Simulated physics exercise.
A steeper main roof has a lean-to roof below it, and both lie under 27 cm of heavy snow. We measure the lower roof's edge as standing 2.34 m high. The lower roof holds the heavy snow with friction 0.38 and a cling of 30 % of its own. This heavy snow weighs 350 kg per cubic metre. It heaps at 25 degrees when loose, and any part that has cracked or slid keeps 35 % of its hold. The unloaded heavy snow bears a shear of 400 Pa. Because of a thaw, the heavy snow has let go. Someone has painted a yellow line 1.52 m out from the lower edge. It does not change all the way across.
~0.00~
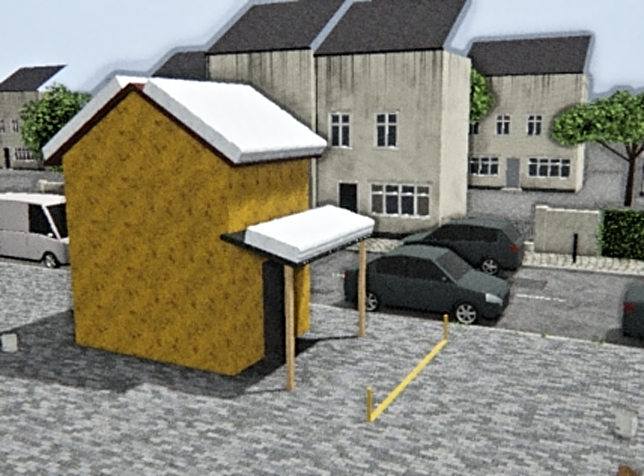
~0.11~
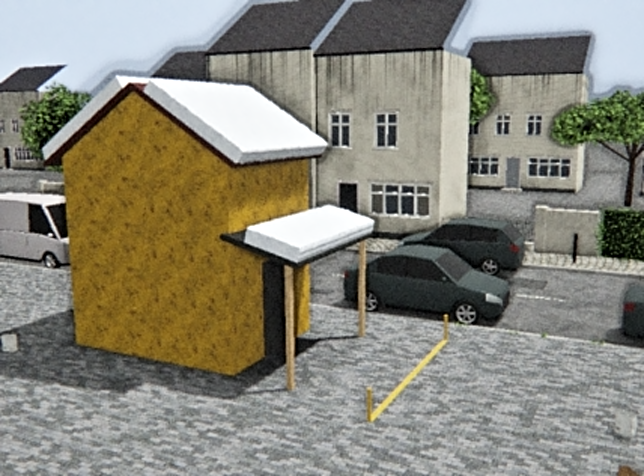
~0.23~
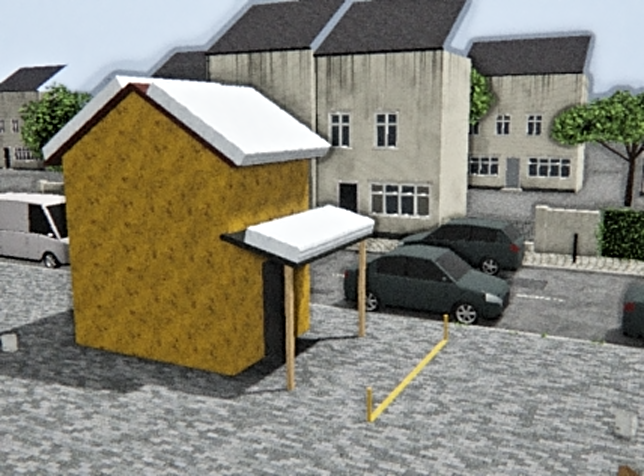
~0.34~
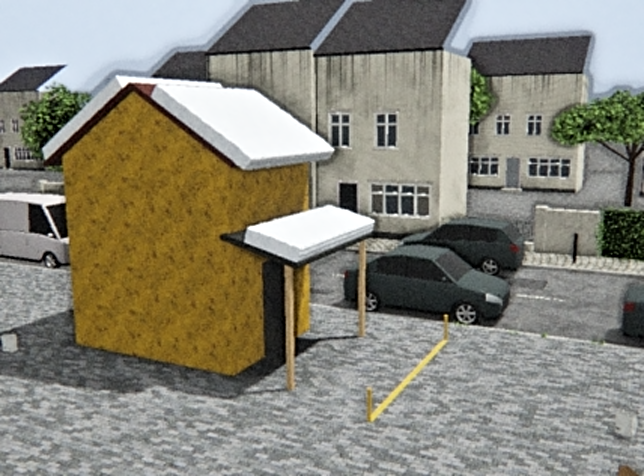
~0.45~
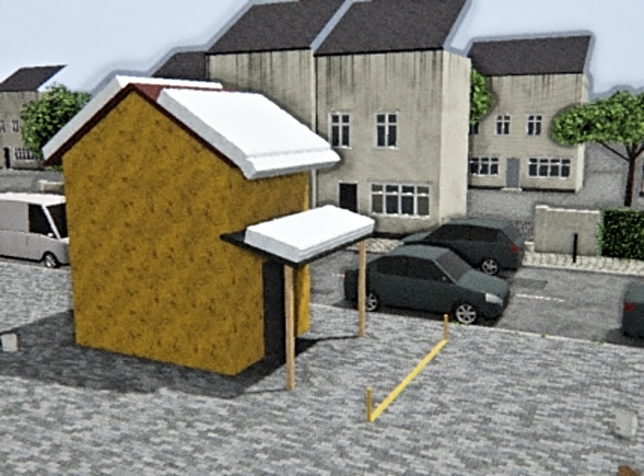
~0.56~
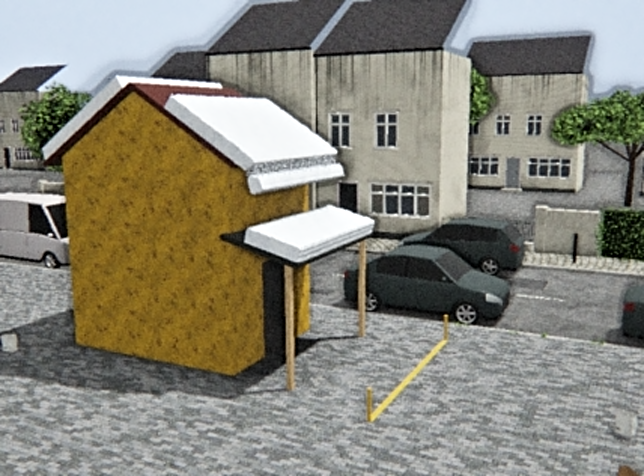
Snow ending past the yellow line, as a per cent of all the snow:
Roughly 45 %.
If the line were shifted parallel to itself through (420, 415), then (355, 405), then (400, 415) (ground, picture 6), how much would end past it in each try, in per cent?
About 35 %, 55 %, 40 %.
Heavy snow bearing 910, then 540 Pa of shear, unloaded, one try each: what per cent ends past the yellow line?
About 45 % first, about 45 % second.
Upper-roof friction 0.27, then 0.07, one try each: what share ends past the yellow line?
It would be 45 % the first time and 45 % the second.
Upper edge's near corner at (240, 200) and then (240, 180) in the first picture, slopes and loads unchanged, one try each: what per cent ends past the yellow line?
In that order: 45 %, 50 %.
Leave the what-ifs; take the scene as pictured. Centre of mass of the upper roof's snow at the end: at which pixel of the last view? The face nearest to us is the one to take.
The spot is somewhere around (428, 397).
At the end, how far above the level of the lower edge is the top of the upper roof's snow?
It ends up some 0.5 m higher than the lower edge.
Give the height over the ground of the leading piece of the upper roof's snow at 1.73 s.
I'd say around 0.0 metres.
By 1.10 s, none is below the lower edge and 0 % is past the line.
By 1.73 s, 72 % is below the lower edge and 22 % is past the line.
By 2.37 s, 72 % is below the lower edge and 45 % is past the line.
By 3.00 s, 72 % is below the lower edge and 45 % is past the line.
By 3.10 s, at the end, 72 % is below the lower edge and 45 % is past the line.
